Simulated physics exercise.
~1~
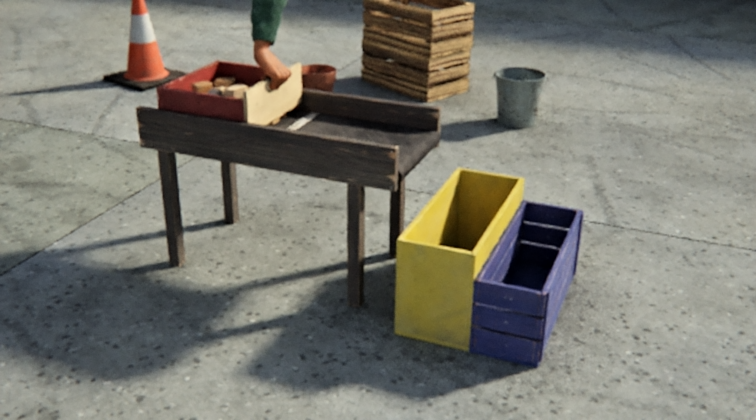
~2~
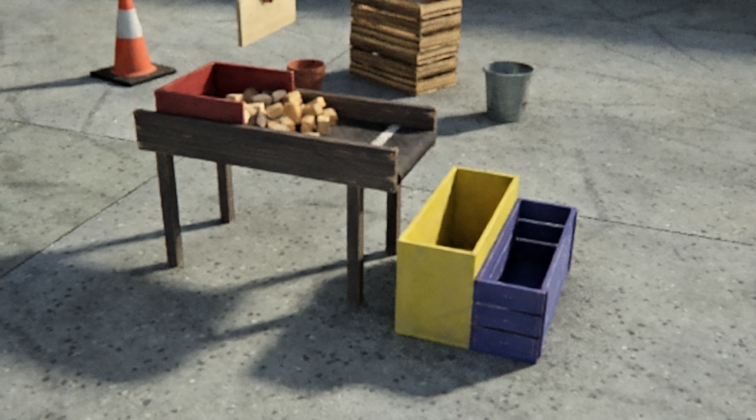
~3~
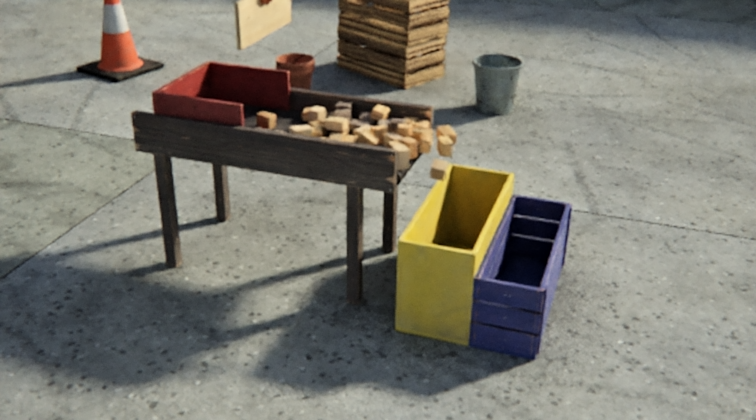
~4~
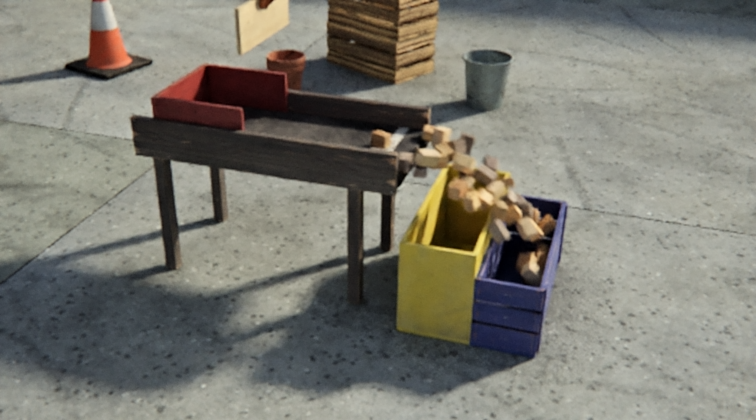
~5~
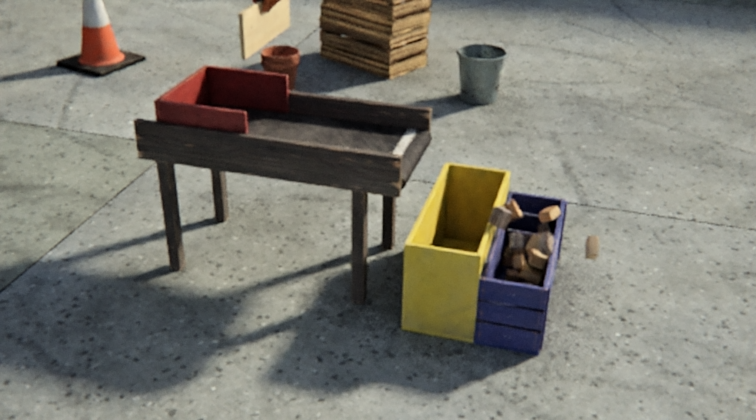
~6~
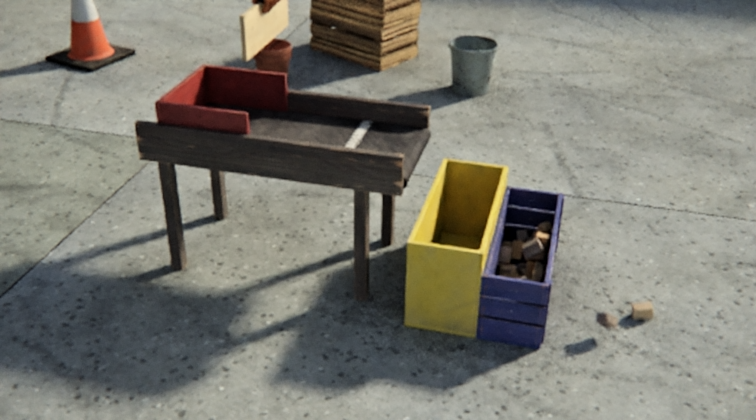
The clip shows a hand lifting a wooden gate from a red pen on a dark table-like belt, releasing small wooden blocks that ride right and spill off the end, passing over a yellow box into a blue one, while two land on the ground beyond.
